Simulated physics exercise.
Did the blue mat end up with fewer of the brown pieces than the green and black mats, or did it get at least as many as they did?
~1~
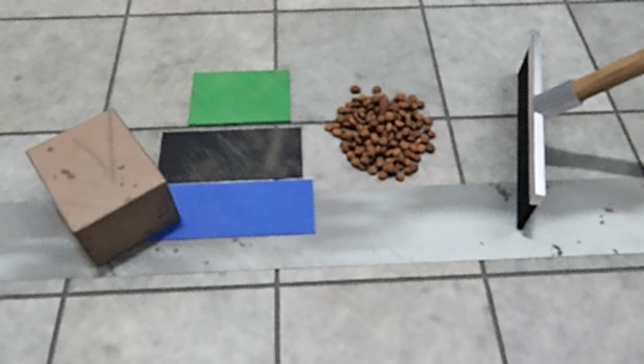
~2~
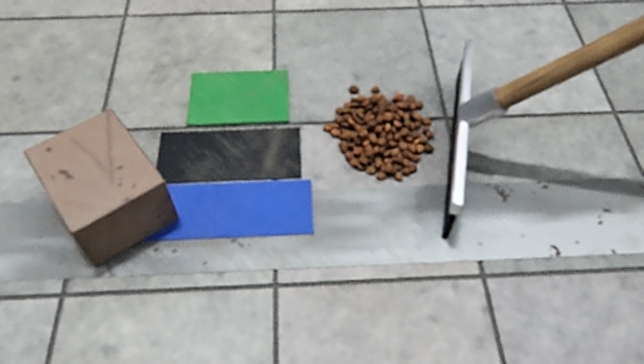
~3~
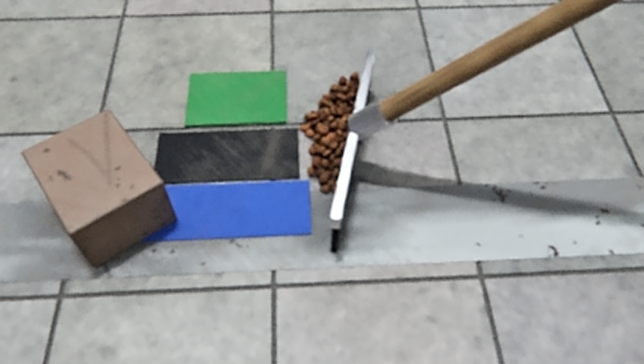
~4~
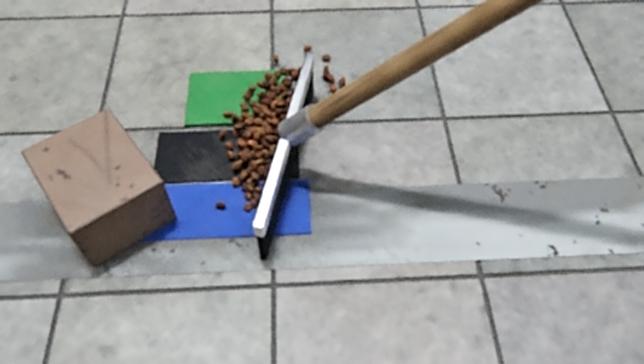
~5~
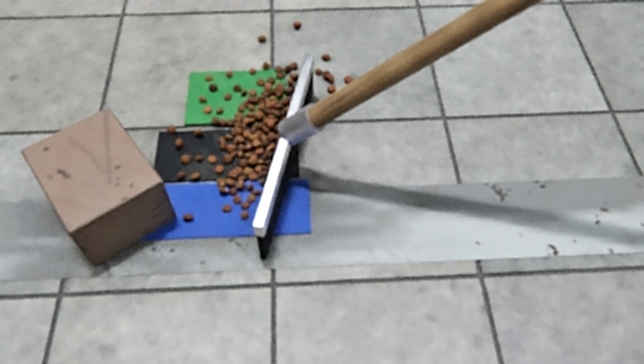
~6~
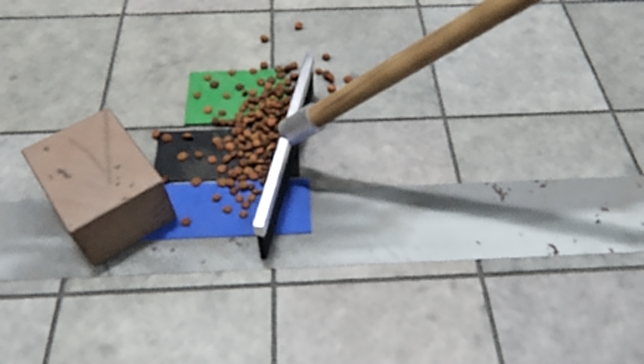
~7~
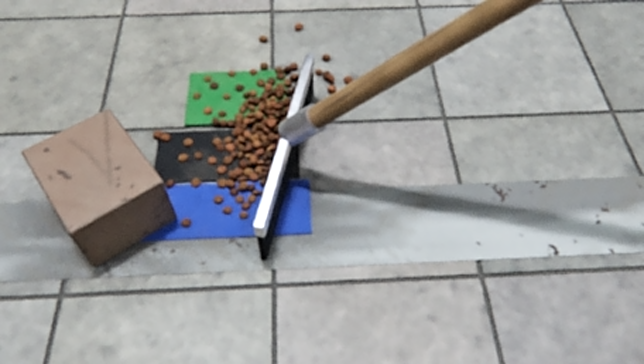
The blue mat ended up with fewer pieces. The green and black mats each caught a good share of the kibble, with the most on the black one, while only a small part of it came to rest on the blue.
